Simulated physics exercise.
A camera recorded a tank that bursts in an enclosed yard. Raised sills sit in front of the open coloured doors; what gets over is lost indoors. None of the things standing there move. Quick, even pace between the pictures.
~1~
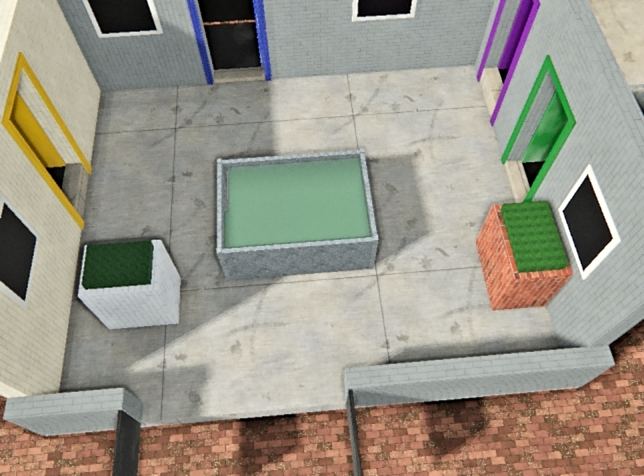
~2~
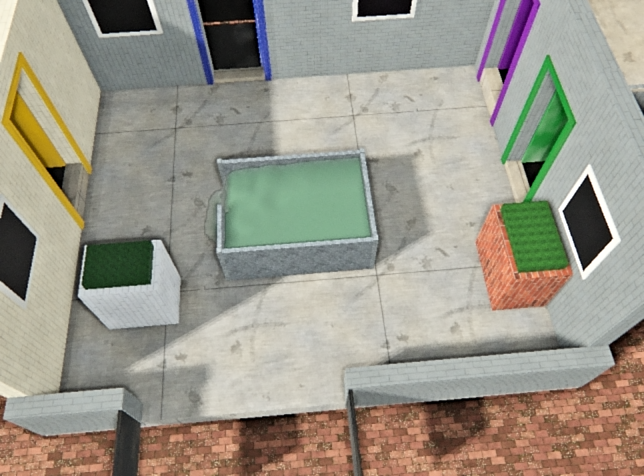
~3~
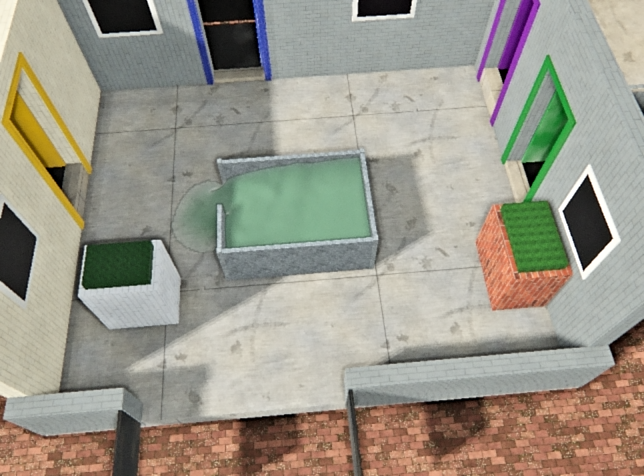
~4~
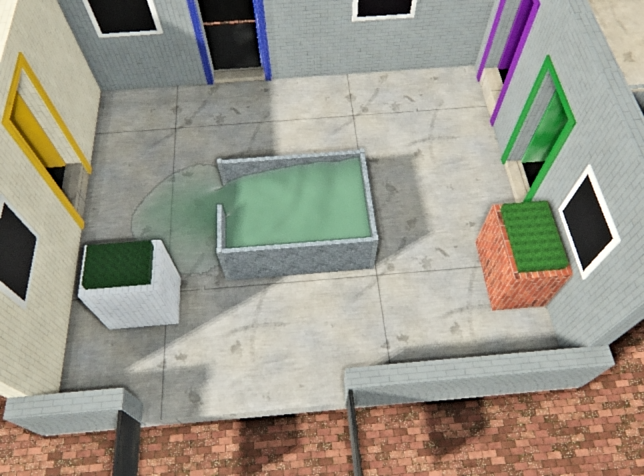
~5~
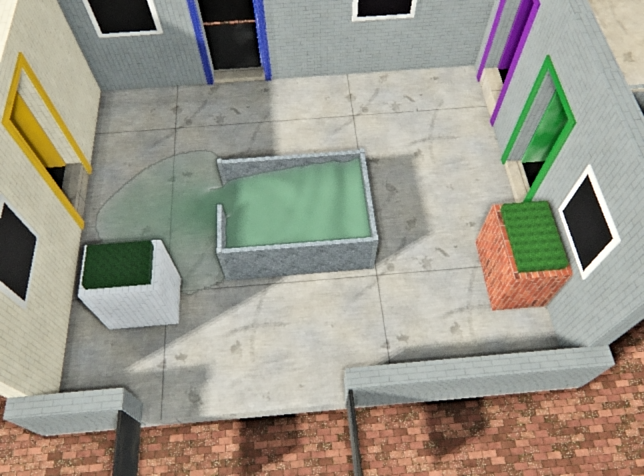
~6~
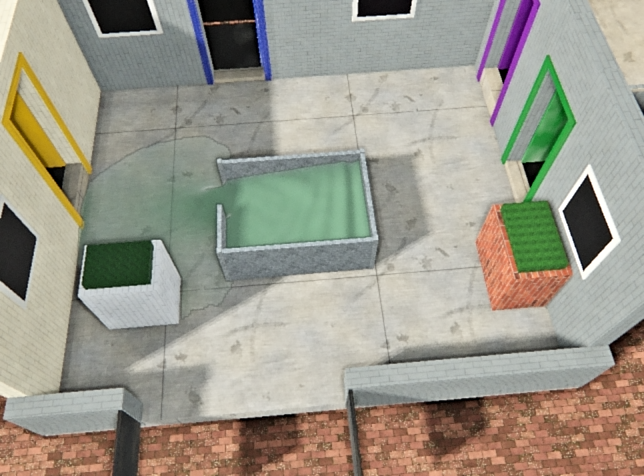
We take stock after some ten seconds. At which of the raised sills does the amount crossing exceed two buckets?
At the blue door it does not exceed two buckets; at the yellow door it does not exceed two buckets; at the green door it does not exceed two buckets; at the purple door it does not exceed two buckets.
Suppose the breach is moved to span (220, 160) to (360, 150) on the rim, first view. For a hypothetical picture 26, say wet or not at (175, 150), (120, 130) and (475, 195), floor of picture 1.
Taken in turn they're swamped, swamped and swamped.
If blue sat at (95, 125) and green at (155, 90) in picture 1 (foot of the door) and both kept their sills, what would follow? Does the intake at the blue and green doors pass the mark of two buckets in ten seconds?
Door by door: Blue is swamped, green is swamped.
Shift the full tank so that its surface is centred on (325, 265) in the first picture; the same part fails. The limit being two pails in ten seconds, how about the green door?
Briefly, green remains below.
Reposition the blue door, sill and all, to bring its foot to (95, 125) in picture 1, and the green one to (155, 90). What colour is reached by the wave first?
Answer: The yellow-painted one.
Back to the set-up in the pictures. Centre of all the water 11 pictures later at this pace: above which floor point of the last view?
I reckon somewhere around (214, 217).
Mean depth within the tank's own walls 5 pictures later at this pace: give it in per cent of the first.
Near 68 in a hundred.
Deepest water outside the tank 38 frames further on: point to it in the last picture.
I'd point to (58, 410).
A moment on, water covers 20 % of the floor; the blue door not reached, the yellow door wet at the sill, nothing in, the green door not reached, the purple door not reached.
Next, water covers 25 % of the floor; the blue door not reached, the yellow door wet at the sill, nothing in, the green door not reached, the purple door not reached.
Then, water covers 45 % of the floor; the blue door wet at the sill, nothing in, the yellow door wet at the sill, nothing in, the green door not reached, the purple door not reached.
Later, water covers 90 % of the floor; the blue door wet at the sill, nothing in, the yellow door wet at the sill, nothing in, the green door wet at the sill, nothing in, the purple door wet at the sill, nothing in.
In the end, water covers 95 % of the floor; the blue door wet at the sill, nothing in, the yellow door wet at the sill, nothing in, the green door wet at the sill, nothing in, the purple door wet at the sill, nothing in.
